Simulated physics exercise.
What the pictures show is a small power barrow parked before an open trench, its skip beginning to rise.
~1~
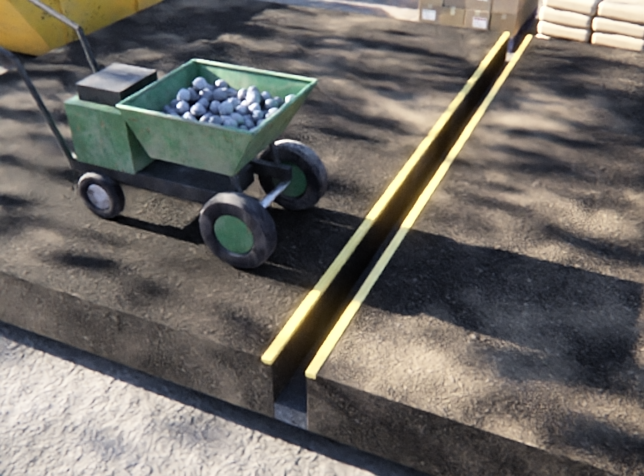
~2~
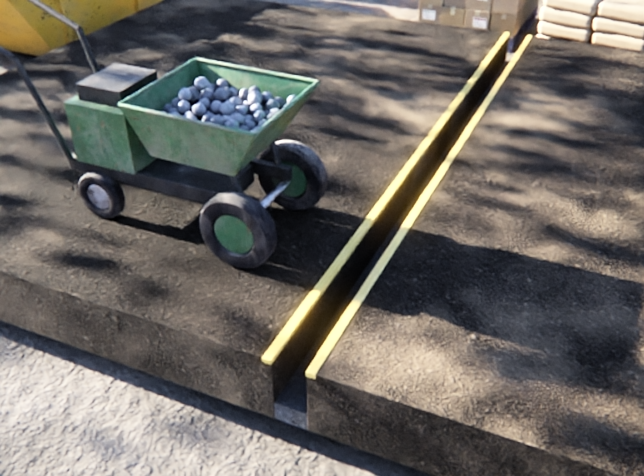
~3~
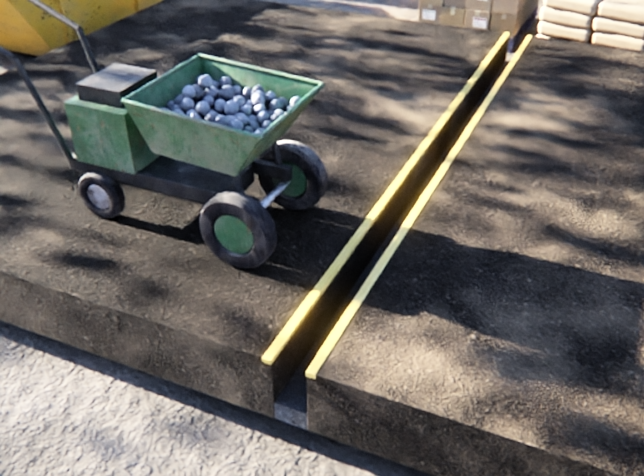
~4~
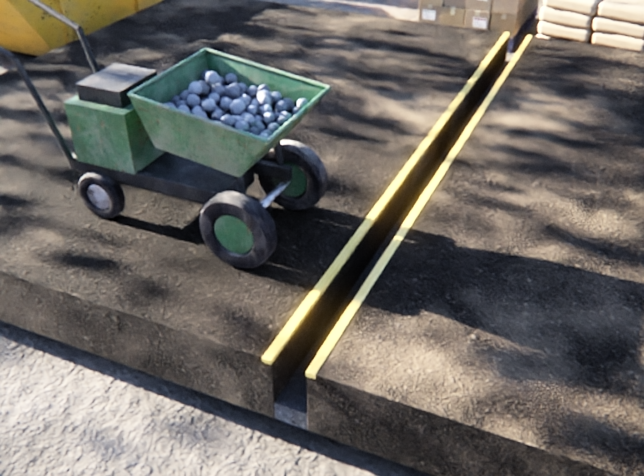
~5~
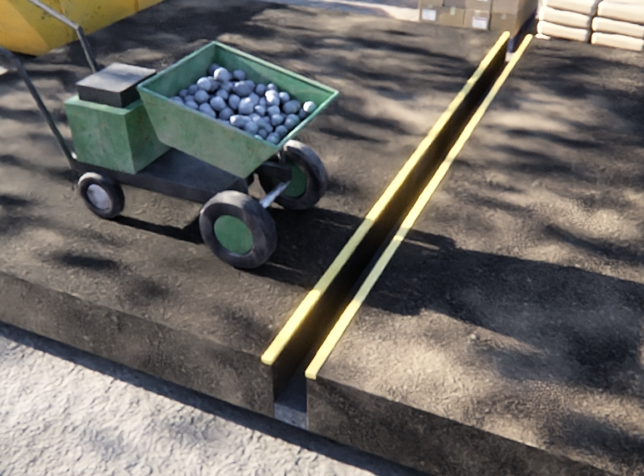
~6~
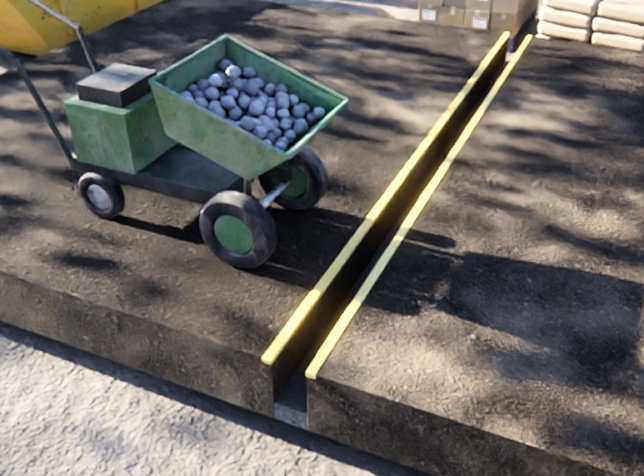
Beside a narrow yellow-edged trench, a parked green barrow's skip of grey cobbles gradually tilts toward the right.
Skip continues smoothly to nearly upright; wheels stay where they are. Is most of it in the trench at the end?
Mostly out.
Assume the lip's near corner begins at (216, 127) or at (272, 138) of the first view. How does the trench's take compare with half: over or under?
Well, parked at the first spot it'd be past the halfway mark, and at the second it'd be short of the halfway mark.
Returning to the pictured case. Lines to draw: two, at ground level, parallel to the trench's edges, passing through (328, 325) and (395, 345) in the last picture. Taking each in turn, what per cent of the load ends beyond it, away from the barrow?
First 70 in a hundred, second 20 in a hundred.
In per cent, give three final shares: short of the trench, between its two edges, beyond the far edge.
Estimates - short: 0 in a hundred, between: 35 in a hundred, beyond: 65 in a hundred.
Just after the last frame, skip tipped steeply; every one in the skip.
A moment on, skip tipped steeply; almost all in the skip; just a few beyond it.
Further on, skip tipped right over; roughly half in the skip; about a tenth in or heaped over the trench; roughly half beyond it.
When it is over, skip tipped right over; just a few in the skip; roughly a third in or heaped over the trench; roughly two thirds beyond it.
